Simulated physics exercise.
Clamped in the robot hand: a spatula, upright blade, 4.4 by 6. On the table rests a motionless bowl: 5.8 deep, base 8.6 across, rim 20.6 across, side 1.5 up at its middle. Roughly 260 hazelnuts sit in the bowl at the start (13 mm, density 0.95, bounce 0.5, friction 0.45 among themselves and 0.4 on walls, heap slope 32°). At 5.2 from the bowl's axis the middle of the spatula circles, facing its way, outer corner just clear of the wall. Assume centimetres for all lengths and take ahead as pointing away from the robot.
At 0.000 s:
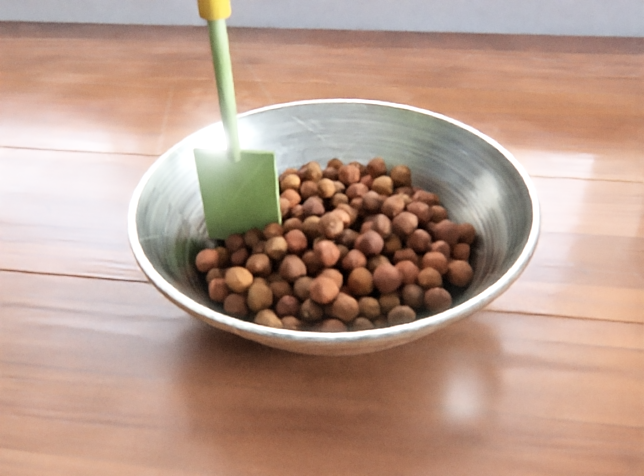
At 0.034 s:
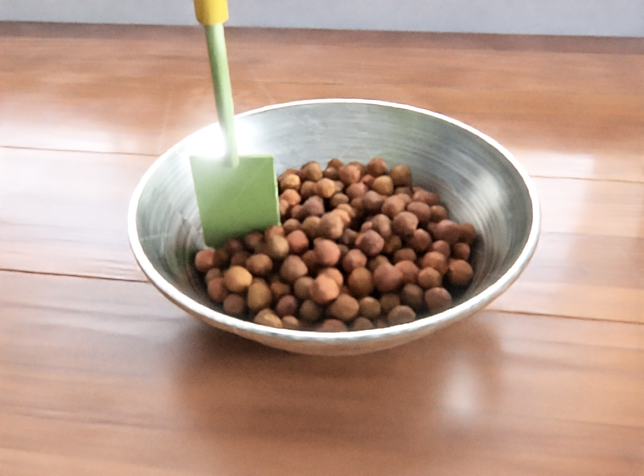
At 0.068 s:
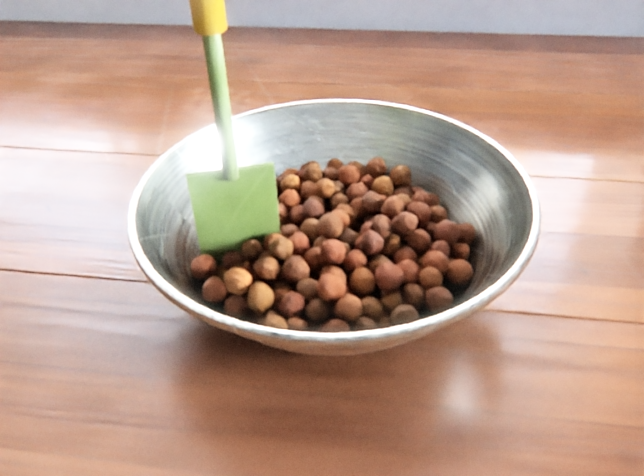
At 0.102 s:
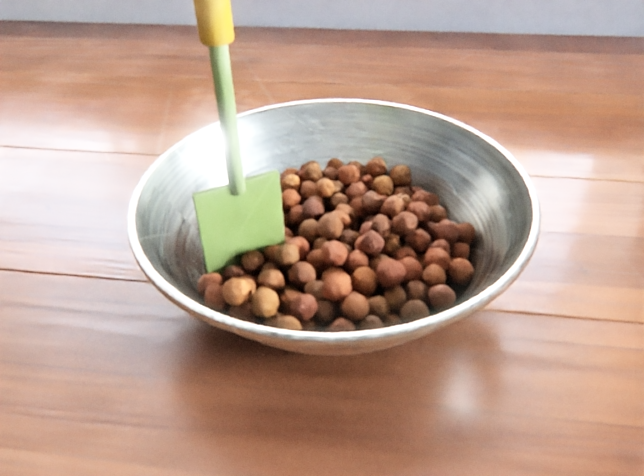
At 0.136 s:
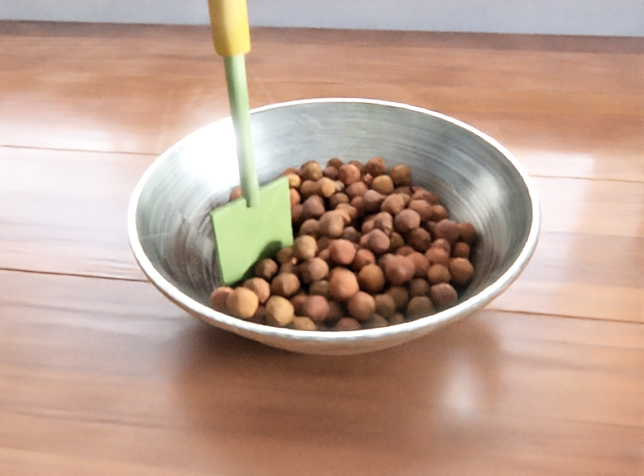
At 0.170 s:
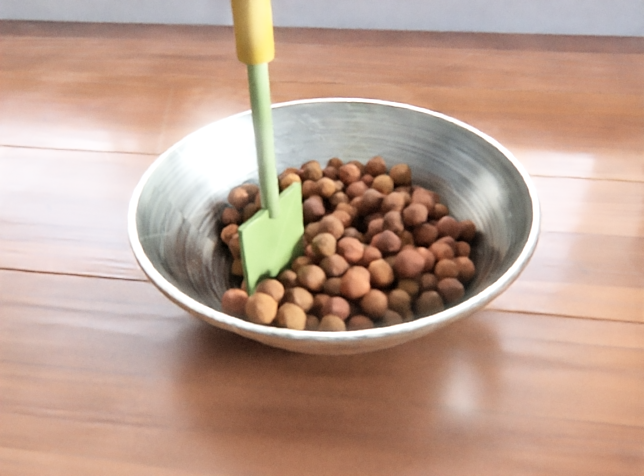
A green spatula with a yellow handle sweeps toward the front, pushing brown balls rightward in a metal bowl.
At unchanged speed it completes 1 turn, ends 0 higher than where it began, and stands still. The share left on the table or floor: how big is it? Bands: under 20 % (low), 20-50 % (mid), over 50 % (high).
Low.
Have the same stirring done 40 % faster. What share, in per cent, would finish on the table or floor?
Estimated share: Near 20 %.
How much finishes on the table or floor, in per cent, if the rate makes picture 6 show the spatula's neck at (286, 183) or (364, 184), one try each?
About 15 and 30 %.
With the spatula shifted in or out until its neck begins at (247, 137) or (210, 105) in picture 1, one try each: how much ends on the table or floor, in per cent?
Close to 5 per cent for the first and close to 5 per cent for the second.
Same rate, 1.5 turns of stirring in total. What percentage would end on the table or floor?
Roughly 15 per cent.
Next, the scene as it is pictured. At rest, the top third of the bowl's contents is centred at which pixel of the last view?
(242, 261).
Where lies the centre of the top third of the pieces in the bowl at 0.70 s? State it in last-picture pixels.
Around (258, 150).
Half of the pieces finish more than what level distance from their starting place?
8 cm.
After 0.44 s, 179° round, highest piece 7 above the table; 261 in the bowl.
After 0.70 s, 294° round, highest piece 8 above the table; 245 in the bowl, 11 on the table or floor, 5 in flight or on the tool.
After 1.03 s, 0° round, highest piece 6 above the table; 233 in the bowl, 27 on the table or floor, 1 in flight or on the tool.
After 1.73 s, 0° round, highest piece 6 above the table; 233 in the bowl, 28 on the table or floor.
In the end, 233 in the bowl, 28 on the table or floor. That is 11 % on the table or floor.
